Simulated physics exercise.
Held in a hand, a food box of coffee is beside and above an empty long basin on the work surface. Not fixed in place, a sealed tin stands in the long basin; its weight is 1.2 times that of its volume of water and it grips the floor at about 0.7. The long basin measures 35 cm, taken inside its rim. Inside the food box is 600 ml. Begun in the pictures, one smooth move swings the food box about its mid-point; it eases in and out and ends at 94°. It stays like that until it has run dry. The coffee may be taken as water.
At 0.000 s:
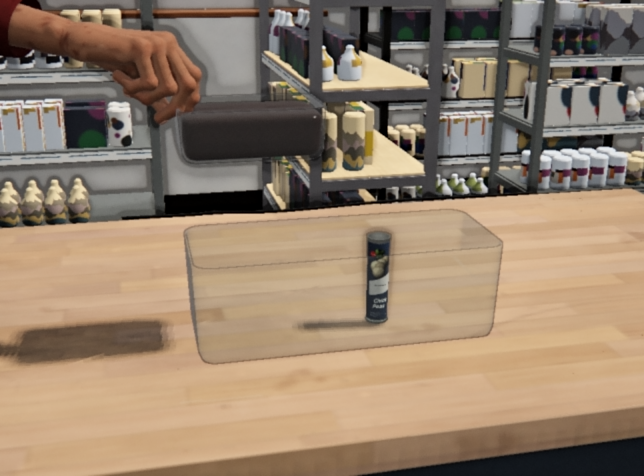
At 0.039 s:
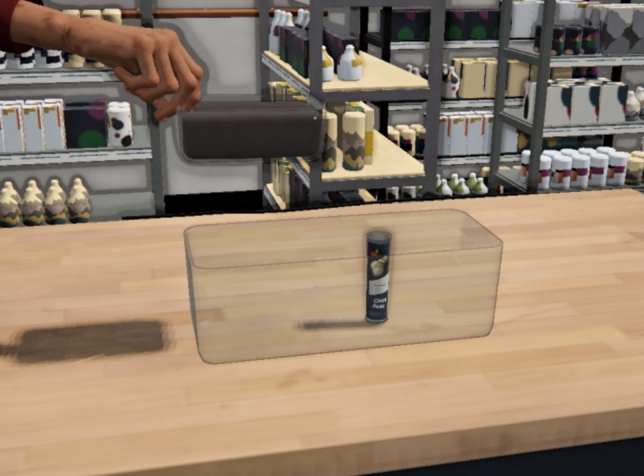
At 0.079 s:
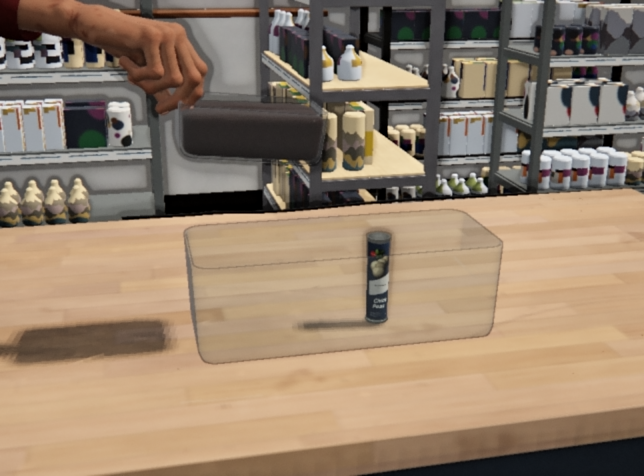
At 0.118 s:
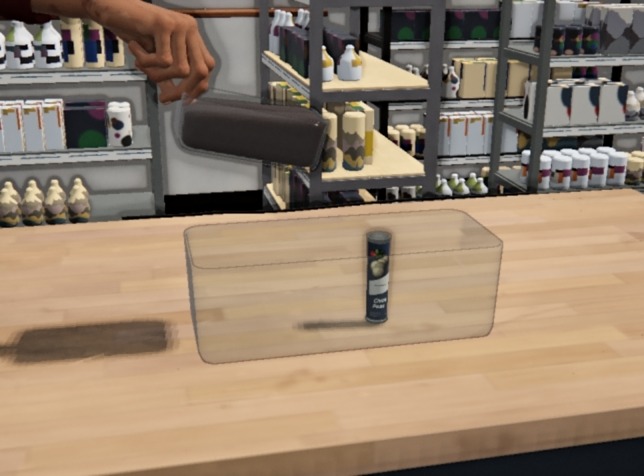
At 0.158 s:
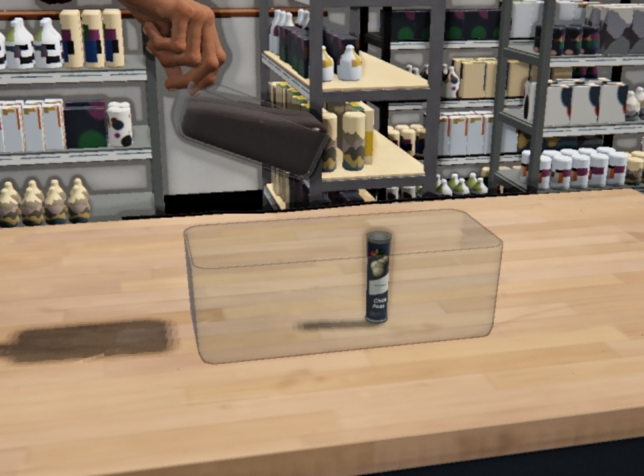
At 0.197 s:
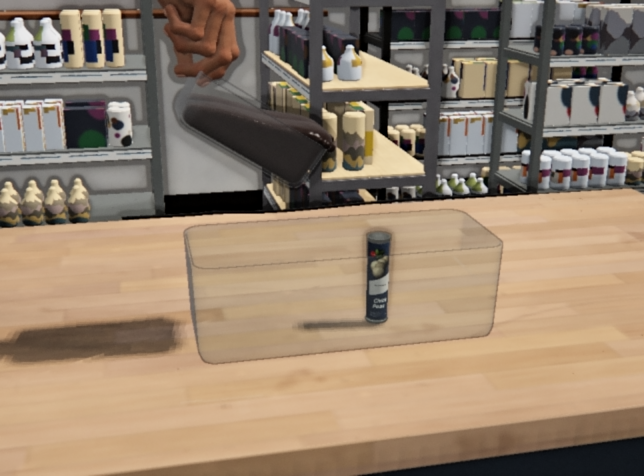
A dark, box-shaped container held by a hand at the upper left stays nearly level, then tilts clockwise, its right end dropping, above a clear, empty-looking basin and a small dark cylindrical tin on a wooden counter.
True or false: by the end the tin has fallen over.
True.
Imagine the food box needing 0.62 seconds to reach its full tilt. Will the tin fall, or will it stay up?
With that tilt, the tin tips.
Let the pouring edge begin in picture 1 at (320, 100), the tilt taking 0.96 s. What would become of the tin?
Result: Tin upright.
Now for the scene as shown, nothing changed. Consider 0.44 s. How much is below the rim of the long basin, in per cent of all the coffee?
Around 46 percent.
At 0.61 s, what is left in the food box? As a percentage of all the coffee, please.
Near 2 percent, more or less.
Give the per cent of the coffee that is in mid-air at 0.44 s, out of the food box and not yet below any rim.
44 per cent.
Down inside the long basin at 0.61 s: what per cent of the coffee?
92 per cent or thereabouts.
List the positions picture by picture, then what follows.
Tilt 0°; pouring edge (318, 102); surface from (178, 113) to (315, 107); the long basin's rim runs from (188, 249) to (482, 228); the tin's top is at (379, 240), in the first picture.
Tilt 1°; pouring edge (318, 104); surface from (179, 111) to (315, 108), in the second picture.
Tilt 6°; pouring edge (319, 109); surface from (179, 108) to (316, 111), in the third picture.
Tilt 13°; pouring edge (320, 118); surface from (181, 105) to (318, 114), in the fourth picture.
Tilt 22°; pouring edge (320, 129); surface from (182, 103) to (311, 122); 3 per cent is over the edge, in the fifth picture.
Tilt 33°; pouring edge (318, 142); surface from (180, 101) to (292, 120); 9 per cent is over the edge, in the sixth picture.
By 0.44 s the tilt is 91° and 11 per cent is still to pour; the tin stands where it began.
By 0.61 s the tilt is 94° and 2 per cent is still to pour; the tin leans 9°.
By 0.79 s the tilt is 94° and 1 per cent is still to pour; the tin leans 17°.
By 0.99 s the tilt is 94° and 0 per cent is still to pour; the tin leans 45°.
At rest the tin lies on its side.
